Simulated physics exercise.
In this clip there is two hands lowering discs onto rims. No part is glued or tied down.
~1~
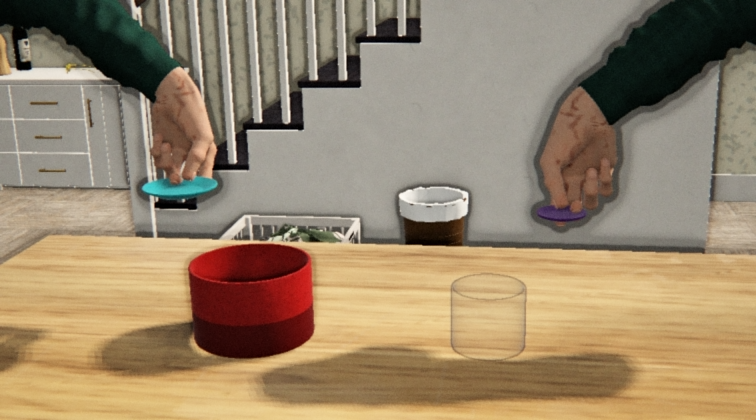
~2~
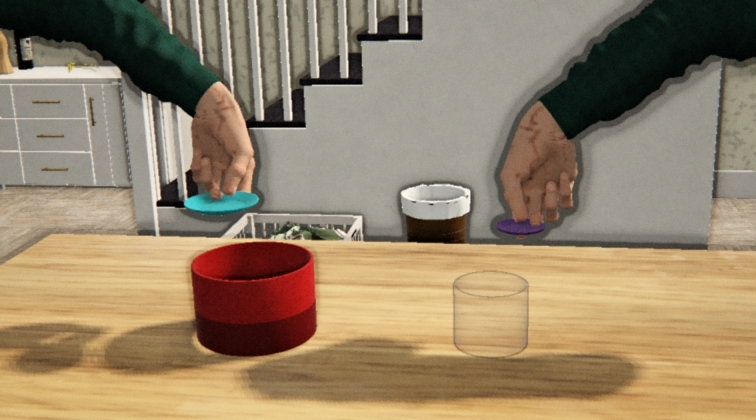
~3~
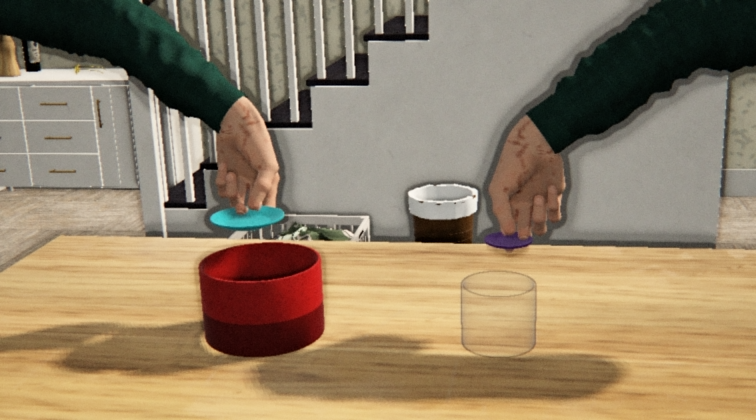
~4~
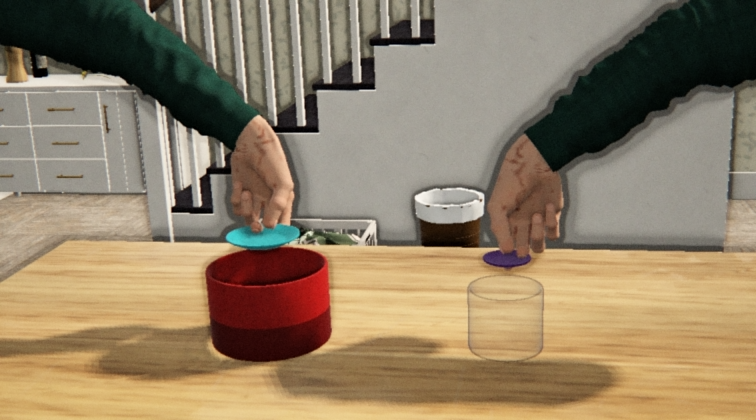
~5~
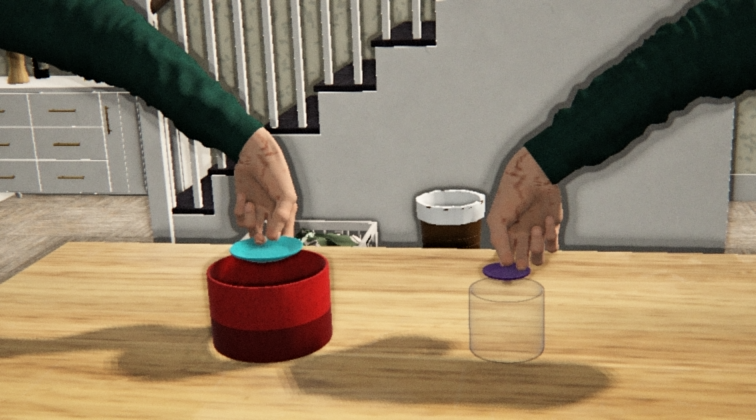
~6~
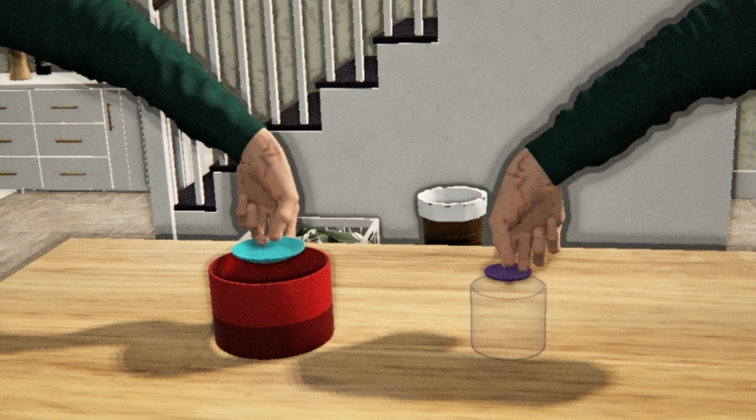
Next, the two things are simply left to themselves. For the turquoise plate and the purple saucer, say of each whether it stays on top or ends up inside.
Here the turquoise plate ends up inside, the purple saucer ends up inside.
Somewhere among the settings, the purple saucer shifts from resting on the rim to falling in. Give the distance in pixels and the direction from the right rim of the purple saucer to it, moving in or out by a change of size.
12 pixels to the right.
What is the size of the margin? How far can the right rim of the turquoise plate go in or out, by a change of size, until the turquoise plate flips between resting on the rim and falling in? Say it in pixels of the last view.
Roughly 20 pixels, rightward.
Then, 0.16 s after the last picture, turquoise plate falling near (272, 300); purple saucer falling near (508, 324).
Then, 0.22 s after the last picture, turquoise plate down below near (274, 324); purple saucer down below near (508, 334).
At rest, the turquoise plate falls in, near (274, 328); the purple saucer falls in, near (508, 338).
